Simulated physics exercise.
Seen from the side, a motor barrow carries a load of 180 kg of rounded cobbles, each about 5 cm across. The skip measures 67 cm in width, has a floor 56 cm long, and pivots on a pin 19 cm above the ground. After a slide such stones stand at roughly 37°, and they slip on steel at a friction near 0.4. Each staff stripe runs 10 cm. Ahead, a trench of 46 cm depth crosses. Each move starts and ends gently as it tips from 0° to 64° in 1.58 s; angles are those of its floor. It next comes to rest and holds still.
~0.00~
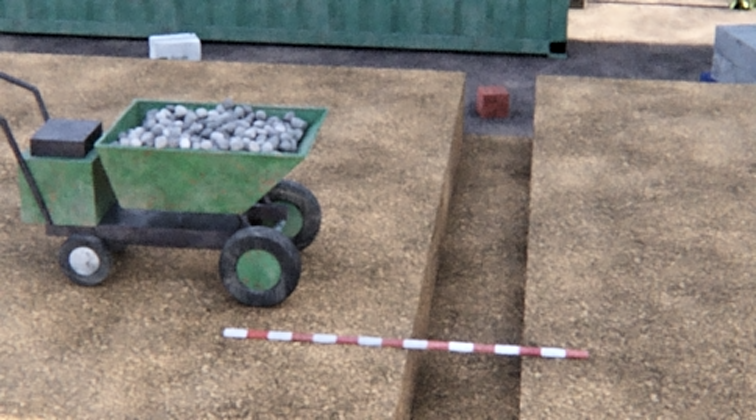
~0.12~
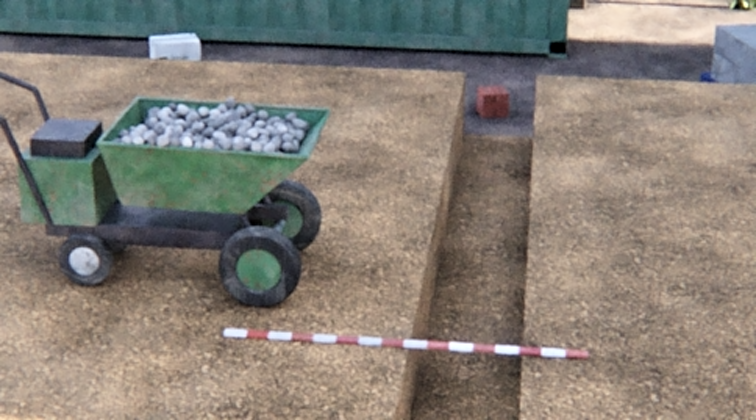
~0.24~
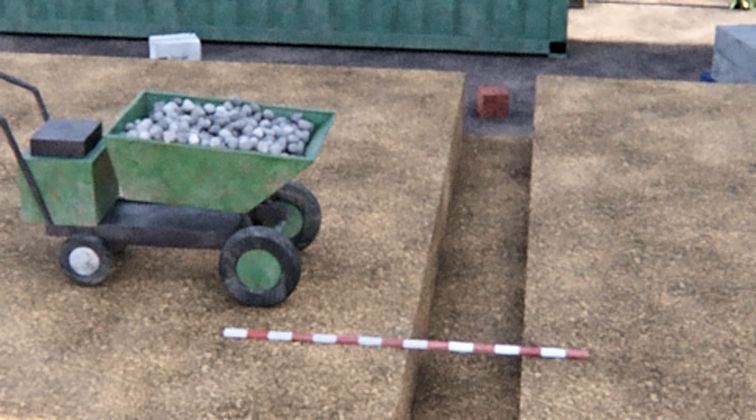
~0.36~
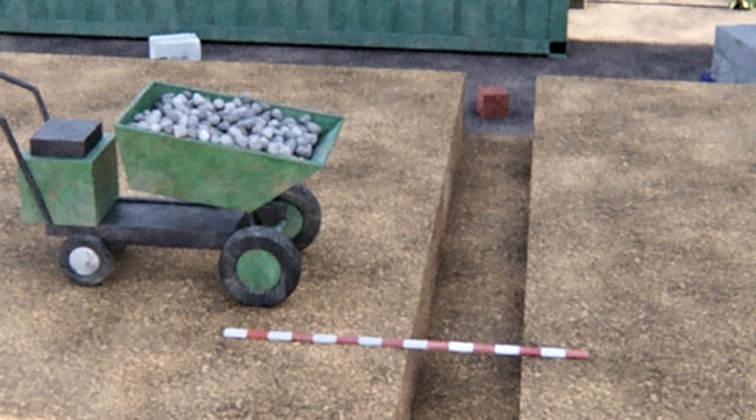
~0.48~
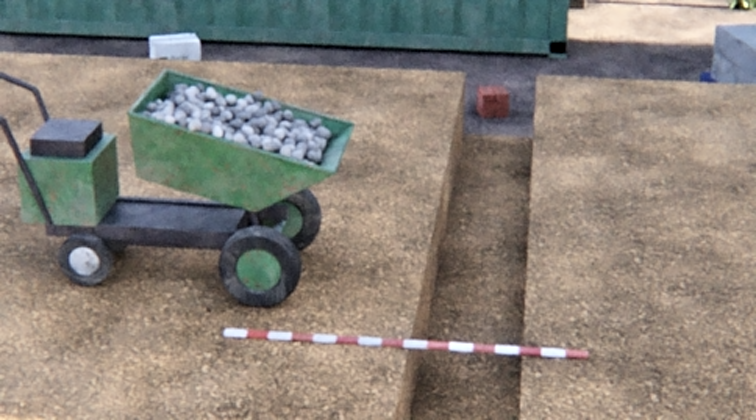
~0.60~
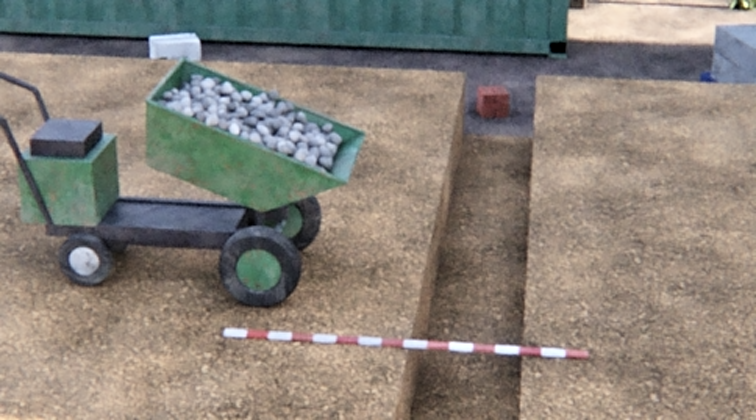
Green motor barrow standing beside a trench, its skip of grey cobbles steadily tilting forward to the right, rear end rising.
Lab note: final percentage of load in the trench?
Approx. 99 %.
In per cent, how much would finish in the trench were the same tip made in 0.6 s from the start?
Probably about 100 in a hundred.
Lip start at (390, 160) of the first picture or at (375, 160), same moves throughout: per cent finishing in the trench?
It comes to about 65 and 85 in a hundred.
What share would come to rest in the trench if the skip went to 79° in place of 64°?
Roughly 85%.
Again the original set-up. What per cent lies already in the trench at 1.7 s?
I'd say near 35 per cent at that time.
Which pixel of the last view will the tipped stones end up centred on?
Their middle lands near (470, 359).
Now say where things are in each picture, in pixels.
In the first frame, lip at (305, 157), floor tilted 0°, highest stones at (220, 114).
In the second frame, the skip is at 1°, its lip at (308, 158); the top of the load is at (216, 113); the stones move at 0.2 m/s on average.
In the third frame, lip at (314, 161), floor tilted 4°, highest stones at (198, 109); the stones move at 0.3 m/s on average.
In the fourth frame, lip at (323, 166), floor tilted 8°, highest stones at (191, 101); the stones move at 0.4 m/s on average.
In the fifth frame, the skip is at 14°, its lip at (335, 173); the top of the load is at (187, 95); the stones move at 0.5 m/s on average.
In the sixth frame, lip at (347, 183), floor tilted 21°, highest stones at (202, 87); the stones move at 0.6 m/s on average.
After 1.2 s the floor is at 54°; 100 % in the skip; the foremost stones are at (392, 230).
After 1.7 s the floor is at 64°; 60 % in the skip, 4 % short of the trench, 36 % in the trench; the foremost stones are at (511, 372).
After 2.0 s the floor is at 64°; 29 % in the skip, 4 % short of the trench, 67 % in the trench; the foremost stones are at (517, 364).
After 4.0 s the floor is at 64°; 0 % in the skip, 1 % short of the trench, 99 % in the trench; the foremost stones are at (517, 373).
